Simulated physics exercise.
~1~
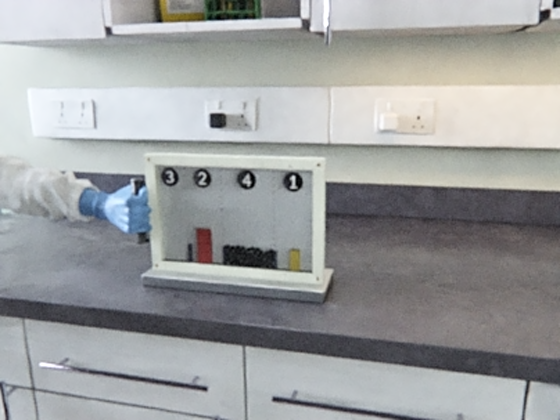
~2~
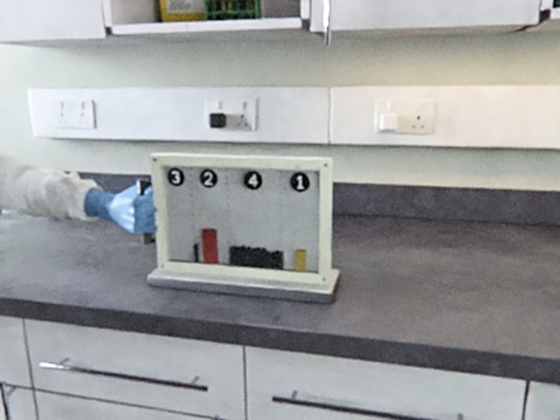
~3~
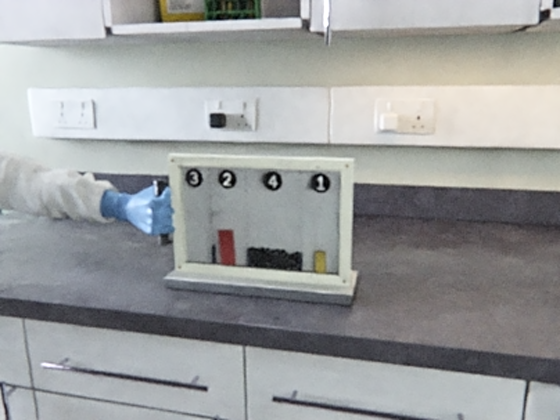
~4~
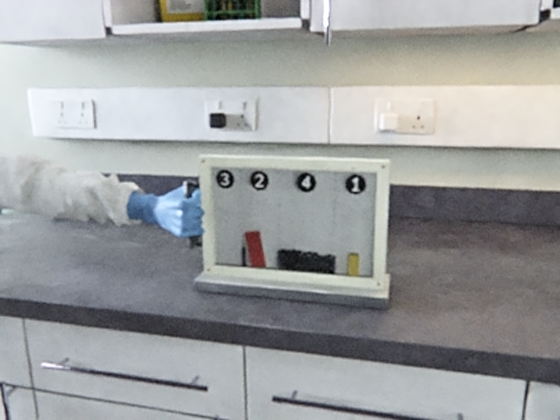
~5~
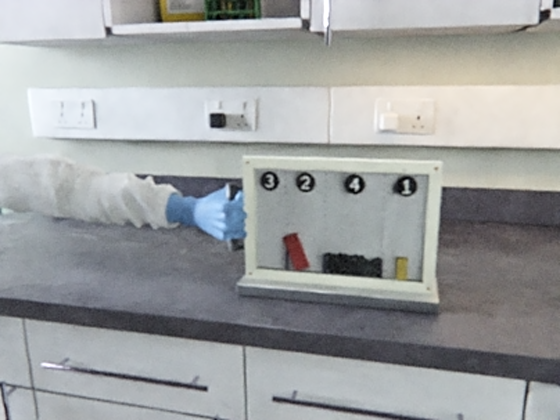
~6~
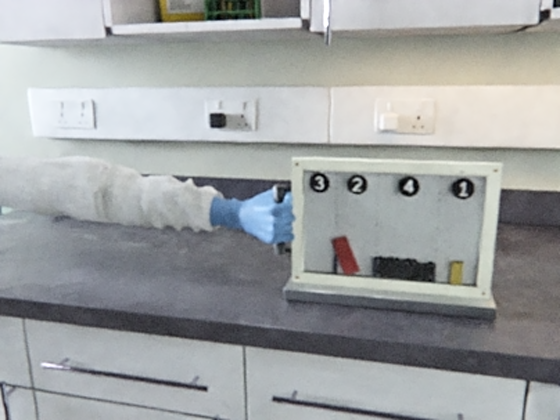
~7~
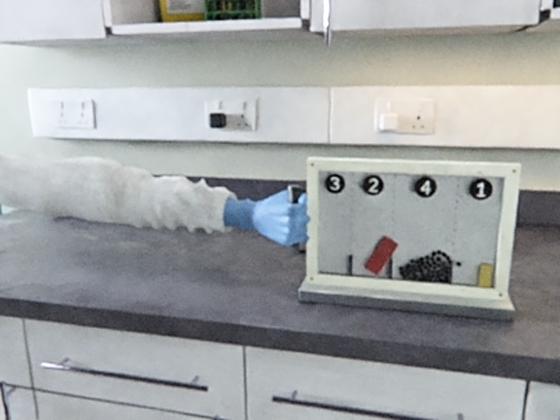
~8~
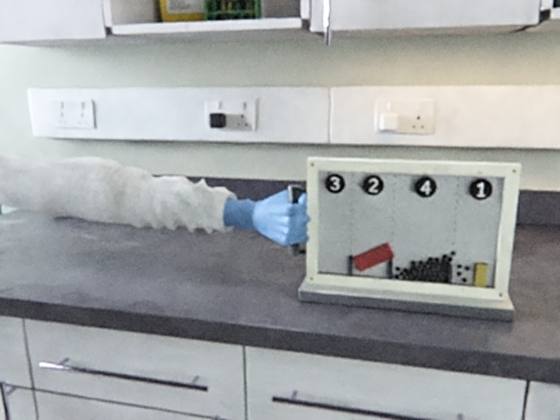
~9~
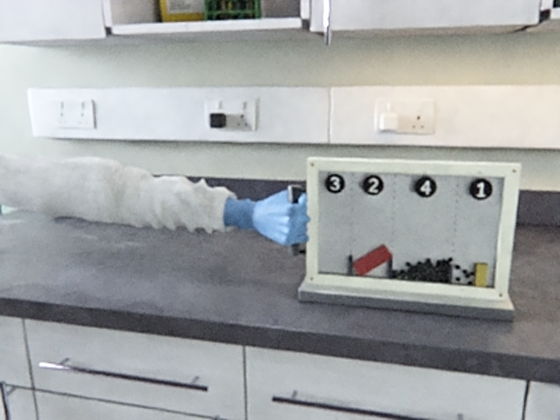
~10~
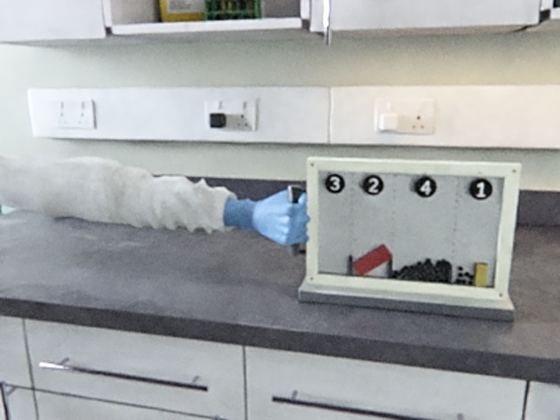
On a grey laboratory worktop, a blue-gloved hand pushes a clear-fronted case of black beads to the right, and a red block inside tilts over; when the case halts, the beads spread rightward towards an upright yellow block and settle, with the red block left leaning.
